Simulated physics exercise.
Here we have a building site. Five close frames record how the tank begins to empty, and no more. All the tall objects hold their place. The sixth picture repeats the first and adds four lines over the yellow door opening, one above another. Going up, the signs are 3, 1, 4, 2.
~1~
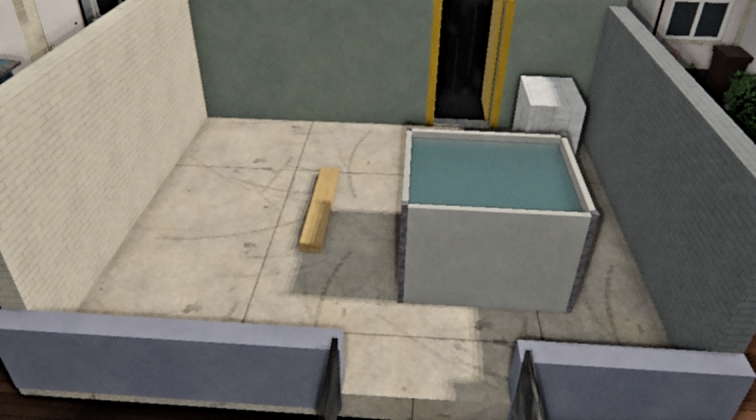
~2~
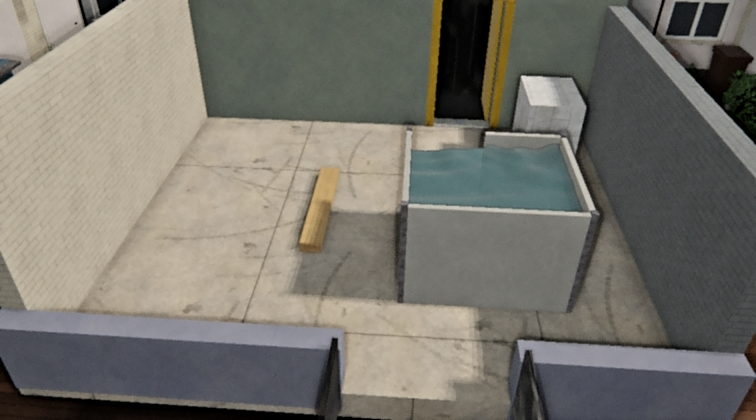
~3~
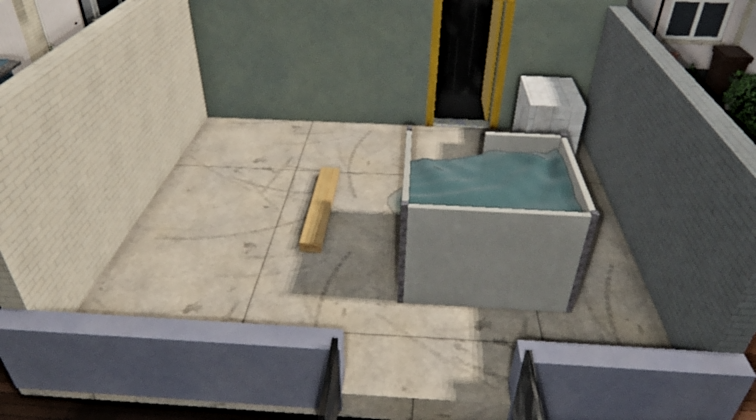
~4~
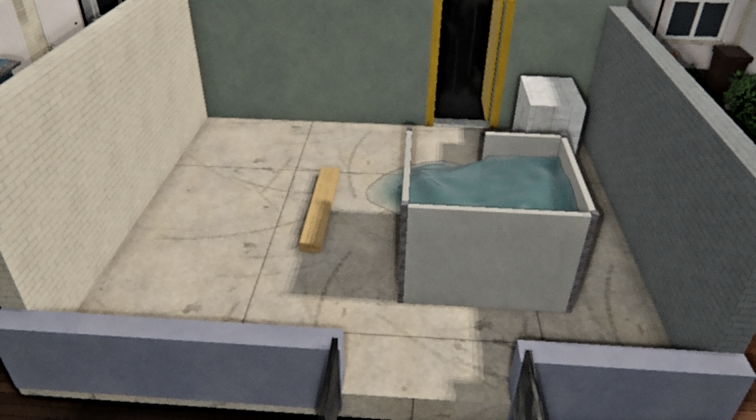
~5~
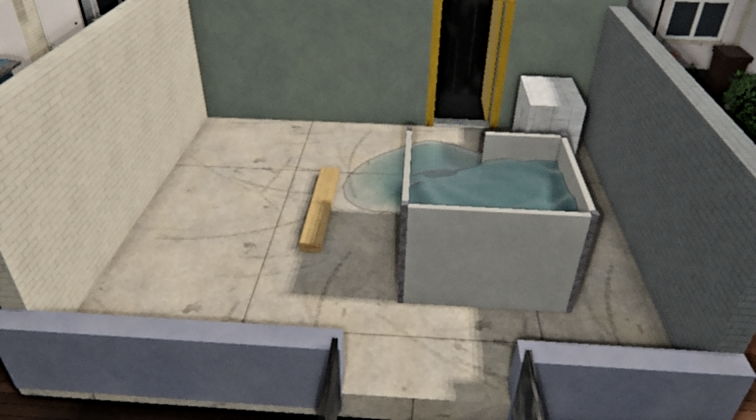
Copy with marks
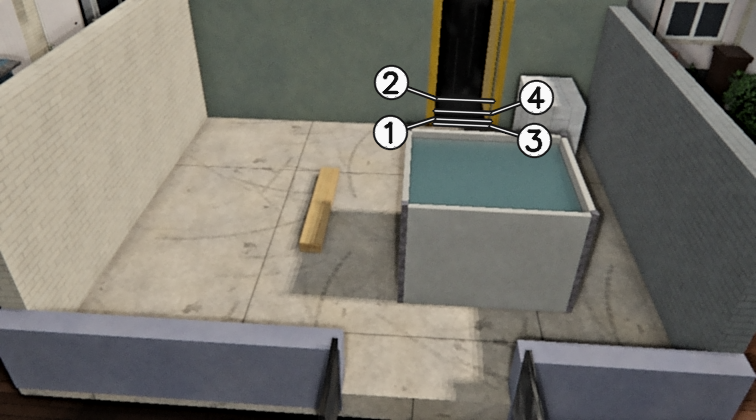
On a walled building site, the water in a square tank began to slosh and sink lower, then slipped out at the back left and spread in a shallow pool across the concrete behind the plank.
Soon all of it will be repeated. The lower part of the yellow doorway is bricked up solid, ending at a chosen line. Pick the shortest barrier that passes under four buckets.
That is line 2.
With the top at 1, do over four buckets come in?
Yes, that goes wrong.
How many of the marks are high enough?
One of them.
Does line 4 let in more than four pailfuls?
Yes.
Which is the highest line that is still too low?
It is 4.
On the marked copy, 1 at (462, 120); 2 at (464, 100); 3 at (461, 124); 4 at (463, 112); from the bottom up 3, 1, 4, 2.
If 1 is chosen, dozens of bucketfuls pour in.
If 2 is chosen, a splash gets over, under a bucket.
If 3 is chosen, dozens of bucketfuls pour in.
If 4 is chosen, about 14 bucketfuls get in.
